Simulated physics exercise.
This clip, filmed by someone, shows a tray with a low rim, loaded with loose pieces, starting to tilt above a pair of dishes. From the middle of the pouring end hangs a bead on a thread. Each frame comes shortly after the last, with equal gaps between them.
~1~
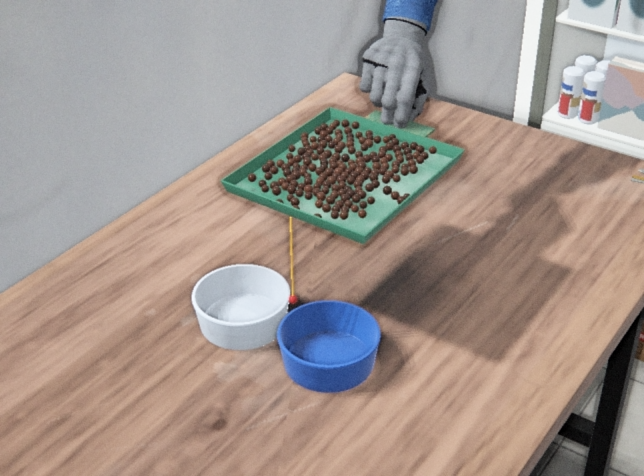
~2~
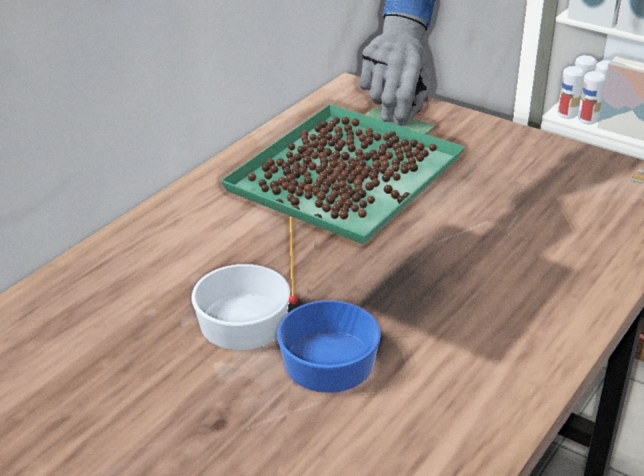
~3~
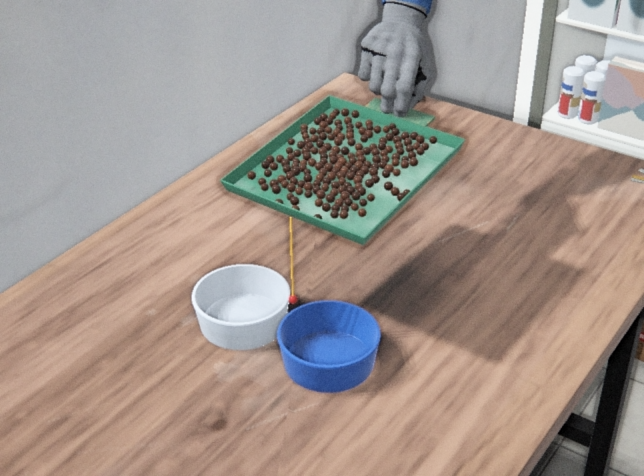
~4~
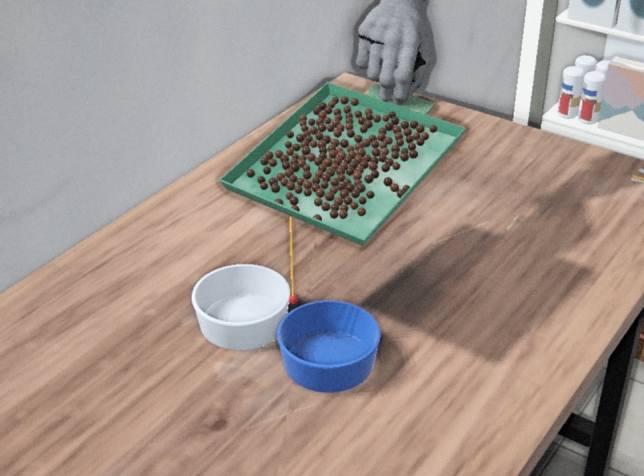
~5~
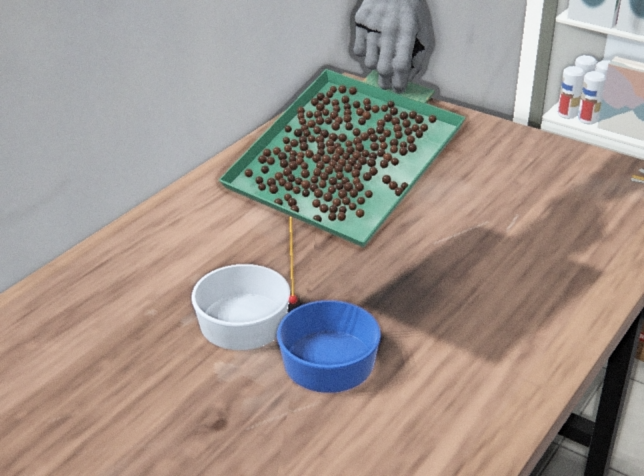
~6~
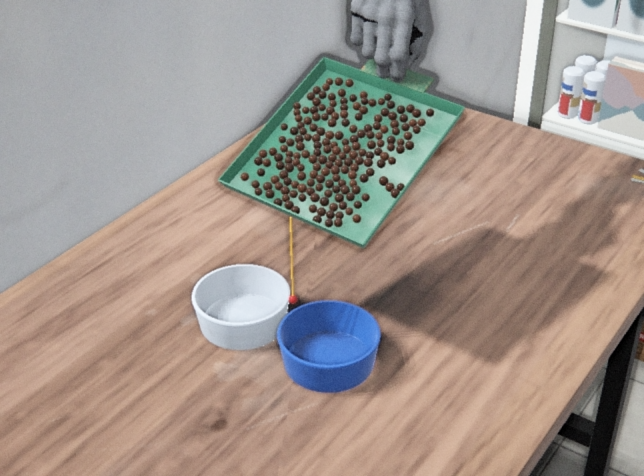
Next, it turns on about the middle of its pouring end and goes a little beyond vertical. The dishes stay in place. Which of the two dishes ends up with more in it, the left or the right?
The right one.
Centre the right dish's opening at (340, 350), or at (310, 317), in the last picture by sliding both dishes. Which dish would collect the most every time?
In turn: The right-hand dish; the right-hand dish.
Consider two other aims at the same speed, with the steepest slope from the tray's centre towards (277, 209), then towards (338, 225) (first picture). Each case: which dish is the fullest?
Well, the dish on the left side comes out on top first, and then the dish on the right side does.
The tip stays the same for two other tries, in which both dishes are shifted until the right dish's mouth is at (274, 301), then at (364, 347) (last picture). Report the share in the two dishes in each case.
10 % for the first, 60 % for the second.
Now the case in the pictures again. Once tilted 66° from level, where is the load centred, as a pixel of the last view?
The load's middle is around (309, 224).
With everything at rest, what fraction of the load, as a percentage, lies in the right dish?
I'd estimate near 50 per cent.
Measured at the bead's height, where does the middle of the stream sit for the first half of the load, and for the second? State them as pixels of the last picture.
Starting near (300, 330), moving on to near (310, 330).
Soon, tray tipped steeply; about two thirds on the tray; a small part in the right dish; a stray few in the left dish; a small part outside both; about a quarter in the air.
A while on, tray tipped past a quarter turn; about half in the right dish; a small part in the left dish; about a third outside both; a small part in the air.
Towards the end, tray tipped past a quarter turn; about half in the right dish; a small part in the left dish; about half outside both.
Finally, tray tipped past a quarter turn; about half in the right dish; a small part in the left dish; about half outside both.
